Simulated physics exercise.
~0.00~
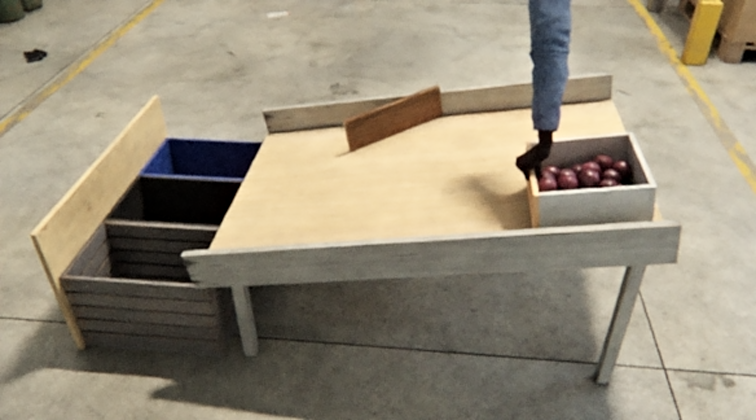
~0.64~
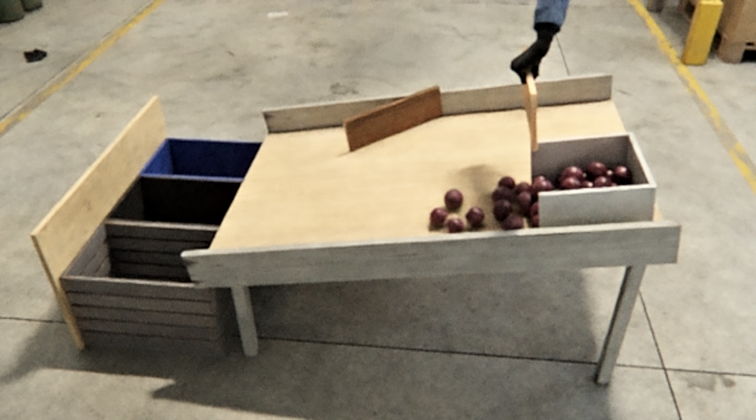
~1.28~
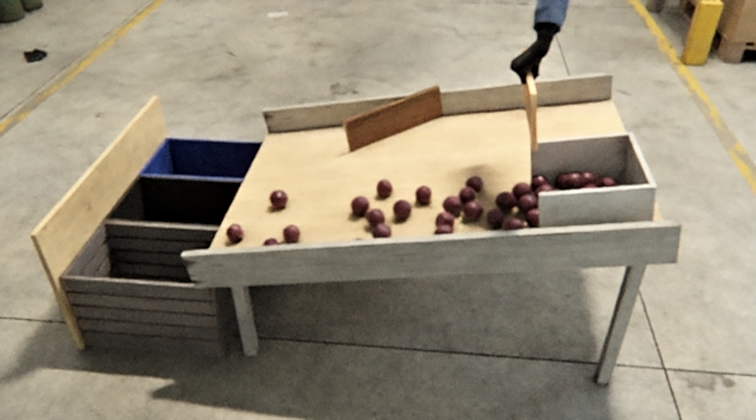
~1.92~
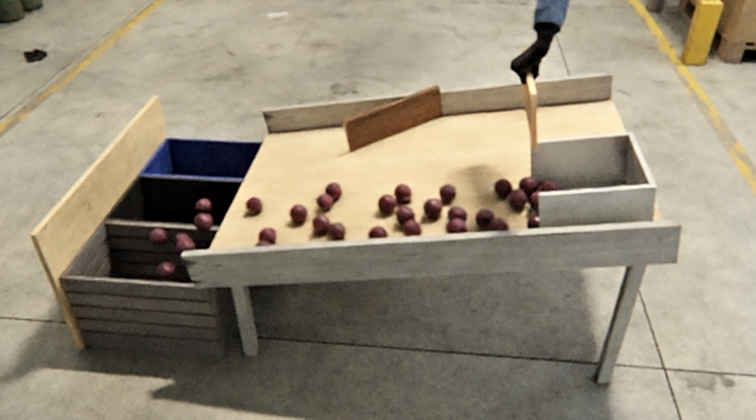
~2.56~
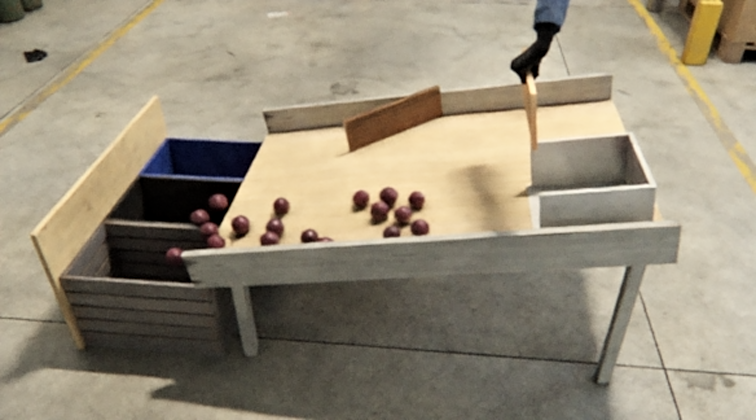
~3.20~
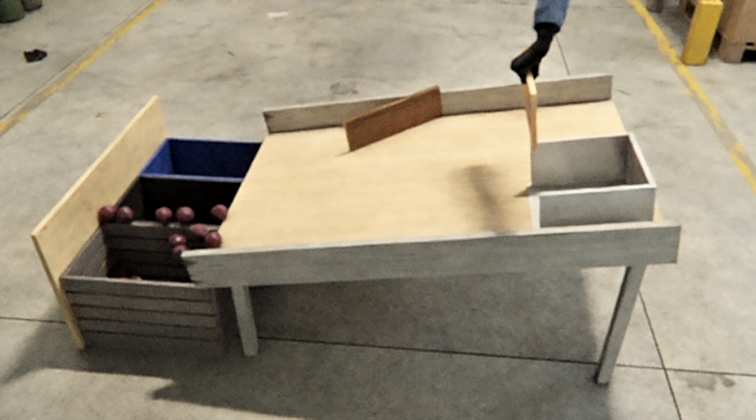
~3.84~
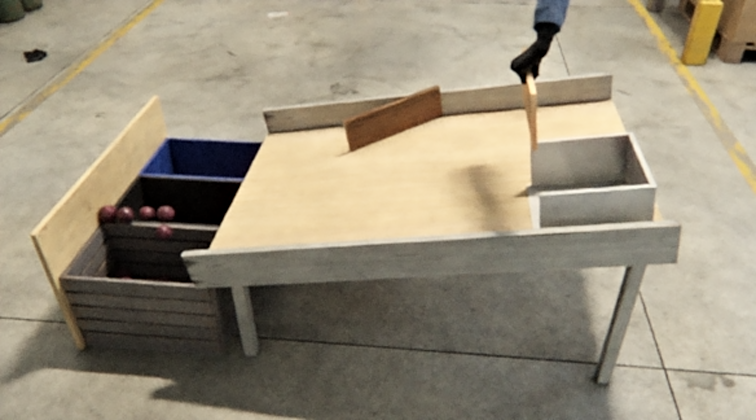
On a warehouse floor, a gloved hand lifting a gate, dark red onions rolling left down a sloping table and dropping into bins.
